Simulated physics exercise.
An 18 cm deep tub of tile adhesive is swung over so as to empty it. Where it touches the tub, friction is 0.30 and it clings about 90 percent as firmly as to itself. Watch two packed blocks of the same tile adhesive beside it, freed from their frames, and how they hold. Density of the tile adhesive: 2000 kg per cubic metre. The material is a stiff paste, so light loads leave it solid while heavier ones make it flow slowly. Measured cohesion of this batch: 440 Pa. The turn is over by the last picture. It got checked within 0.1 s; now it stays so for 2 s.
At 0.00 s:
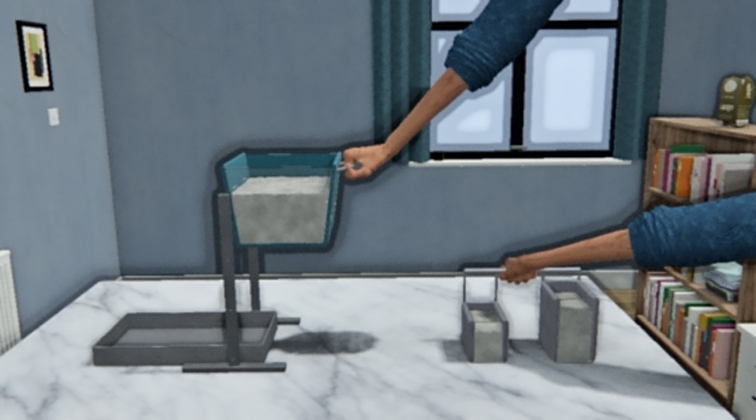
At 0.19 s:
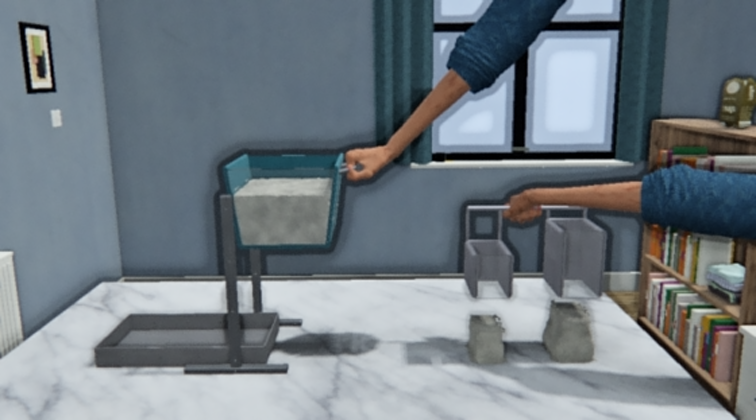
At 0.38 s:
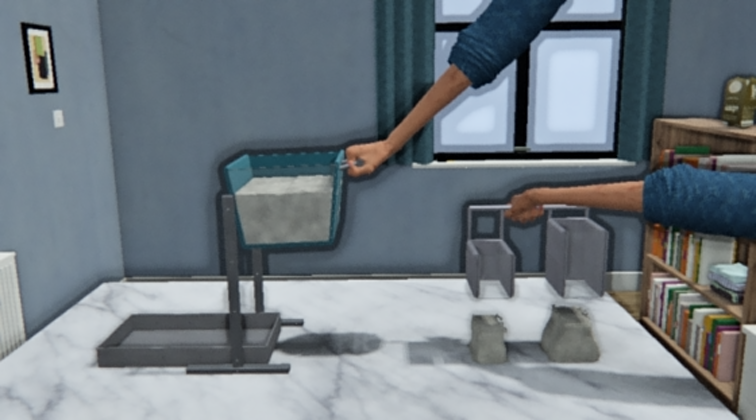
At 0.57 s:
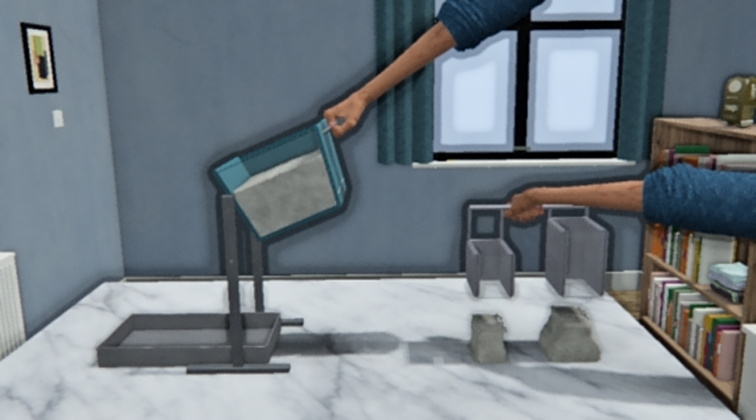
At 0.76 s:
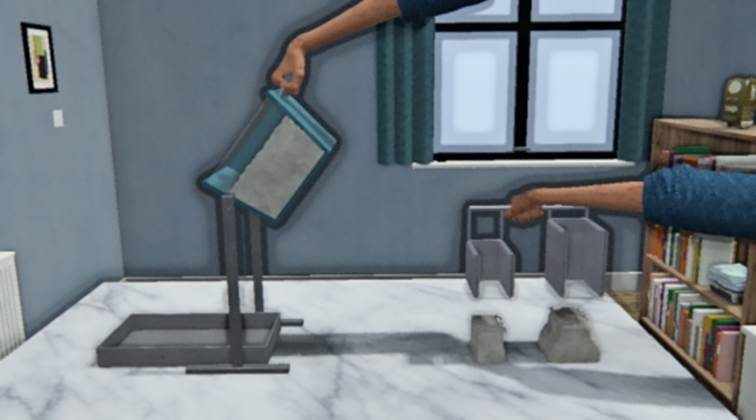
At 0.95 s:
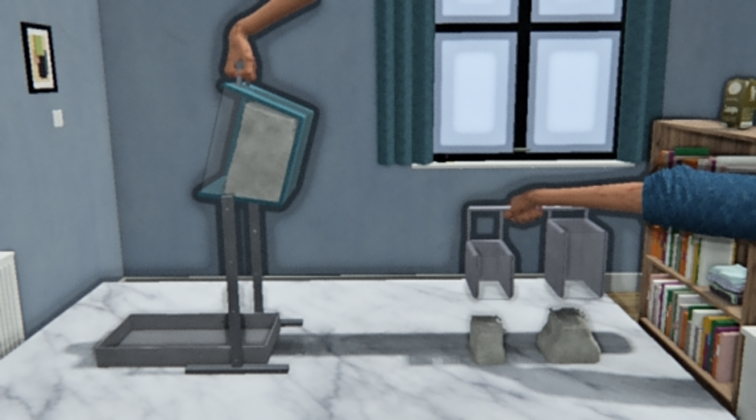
Two open holders lifting off packed grey blocks, the larger one slumping, then a hand tilting a teal-rimmed tub steeply leftward.
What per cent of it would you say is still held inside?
Near 98 percent is still held inside.
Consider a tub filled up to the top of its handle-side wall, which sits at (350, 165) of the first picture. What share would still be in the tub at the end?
I'd guess around 65 per cent remains.
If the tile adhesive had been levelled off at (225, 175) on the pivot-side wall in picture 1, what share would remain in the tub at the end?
It would come to roughly 65 percent.
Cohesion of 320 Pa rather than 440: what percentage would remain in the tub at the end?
I'd expect about 70 percent.
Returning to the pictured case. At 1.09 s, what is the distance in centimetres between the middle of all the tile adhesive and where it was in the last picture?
It has moved close to 3 cm.
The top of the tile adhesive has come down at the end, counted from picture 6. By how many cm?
About 6 cm.
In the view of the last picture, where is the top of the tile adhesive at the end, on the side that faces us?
Roughly at pixel (218, 135).
By 1.09 s, the tub is at 74 degrees and holds 100 %.
By 1.26 s, the tub is at 74 degrees and holds 99 %.
By 1.43 s, the tub is at 74 degrees and holds 98 %.
By 1.60 s, the tub is at 74 degrees and holds 98 %.
By 2.95 s, at the end, the tub is at 74 degrees and holds 98 %.
